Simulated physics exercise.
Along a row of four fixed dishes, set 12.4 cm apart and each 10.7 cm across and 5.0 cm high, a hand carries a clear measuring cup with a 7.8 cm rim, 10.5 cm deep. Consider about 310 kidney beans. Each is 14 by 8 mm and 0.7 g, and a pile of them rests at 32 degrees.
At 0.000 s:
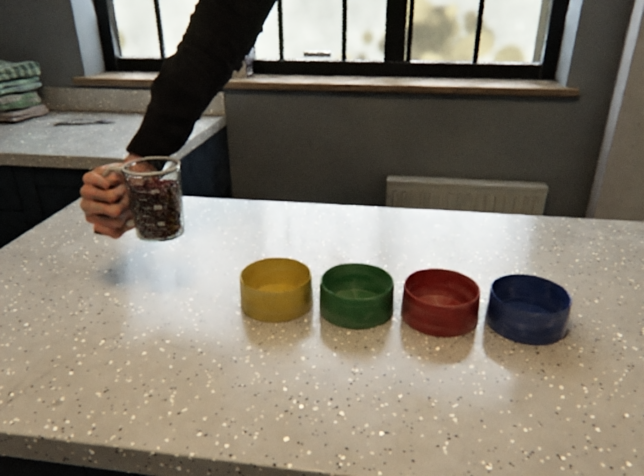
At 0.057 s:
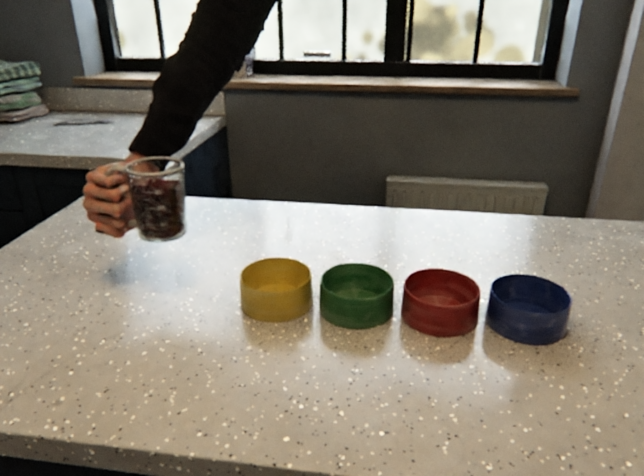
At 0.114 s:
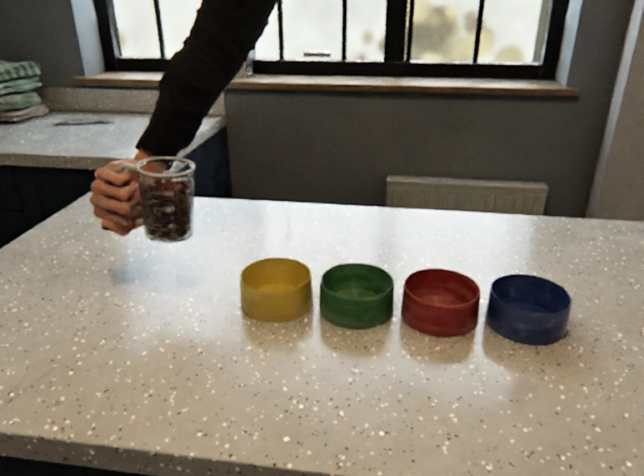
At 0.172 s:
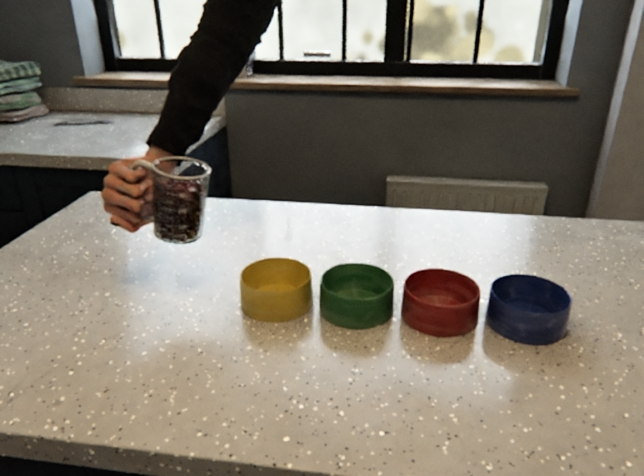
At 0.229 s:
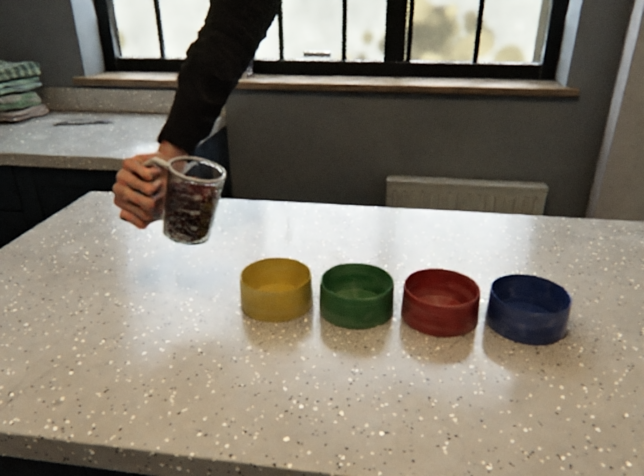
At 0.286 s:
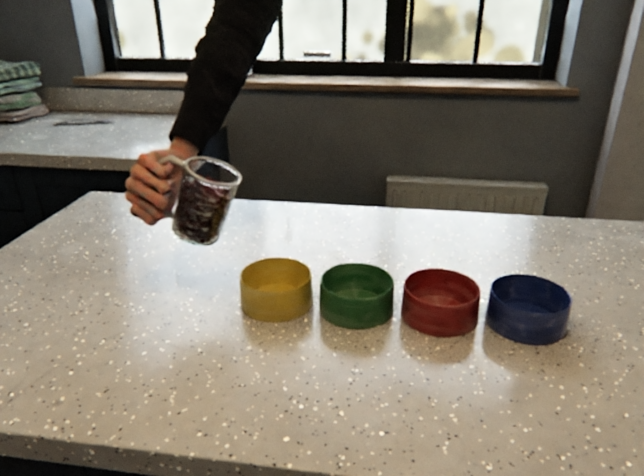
Hand holding a clear measuring cup of dark red beans, moving it slightly right and tilting it near four coloured dishes.
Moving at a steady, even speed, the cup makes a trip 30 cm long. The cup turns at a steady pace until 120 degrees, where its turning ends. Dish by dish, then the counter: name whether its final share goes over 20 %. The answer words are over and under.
Red dish: Over. Blue dish: Under. Green dish: Under. Yellow dish: Under. Counter: Over.
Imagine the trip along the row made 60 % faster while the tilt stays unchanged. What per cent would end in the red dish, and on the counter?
Red: 50; counter: 40.
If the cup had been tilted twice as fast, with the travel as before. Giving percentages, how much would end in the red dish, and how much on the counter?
In the red dish 30; on the counter 20.
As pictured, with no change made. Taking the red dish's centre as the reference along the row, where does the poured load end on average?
Close to 4 cm, shifted leftward.
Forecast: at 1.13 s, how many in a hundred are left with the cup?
Around 85 in a hundred.
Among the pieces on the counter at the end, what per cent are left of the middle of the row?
I'd estimate close to 50 in a hundred.
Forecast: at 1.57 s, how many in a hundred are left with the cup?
About 15 per cent.
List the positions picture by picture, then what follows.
Cup at (156, 200), tilt 0 degrees, lip at (177, 167), moved 0.0 cm; middle of the pieces at (156, 206); yellow dish at (276, 274); green dish at (357, 280); red dish at (442, 286); blue dish at (531, 293), in the first frame.
Cup at (159, 200), tilt 1 degrees, lip at (181, 167), moved 0.4 cm; middle of the pieces at (159, 206), in the second frame.
Cup at (168, 200), tilt 5 degrees, lip at (192, 170), moved 1.8 cm; middle of the pieces at (167, 206), in the third frame.
Cup at (180, 201), tilt 10 degrees, lip at (208, 173), moved 3.7 cm; middle of the pieces at (179, 207), in the fourth frame.
Cup at (192, 202), tilt 16 degrees, lip at (224, 177), moved 5.6 cm; middle of the pieces at (190, 207), in the fifth frame.
Cup at (204, 202), tilt 21 degrees, lip at (239, 181), moved 7.4 cm; middle of the pieces at (202, 208); yellow dish at (276, 274); green dish at (357, 280); red dish at (442, 286); blue dish at (531, 293). Its pace works out near 95 degrees a second; the hand travels 33 cm a second, in the sixth frame.
Then, at 0.79 s, tilt 68 degrees; cup holds 100 %.
After 1.13 s, tilt 99 degrees; cup holds 85 %, red 5 %.
After 1.57 s, tilt 120 degrees; cup holds 15 %, red 40 %, green 5 %.
In the end, at 2.6 s, red 50 %, blue 0 %, green 5 %, yellow 0 %, counter 45 %.
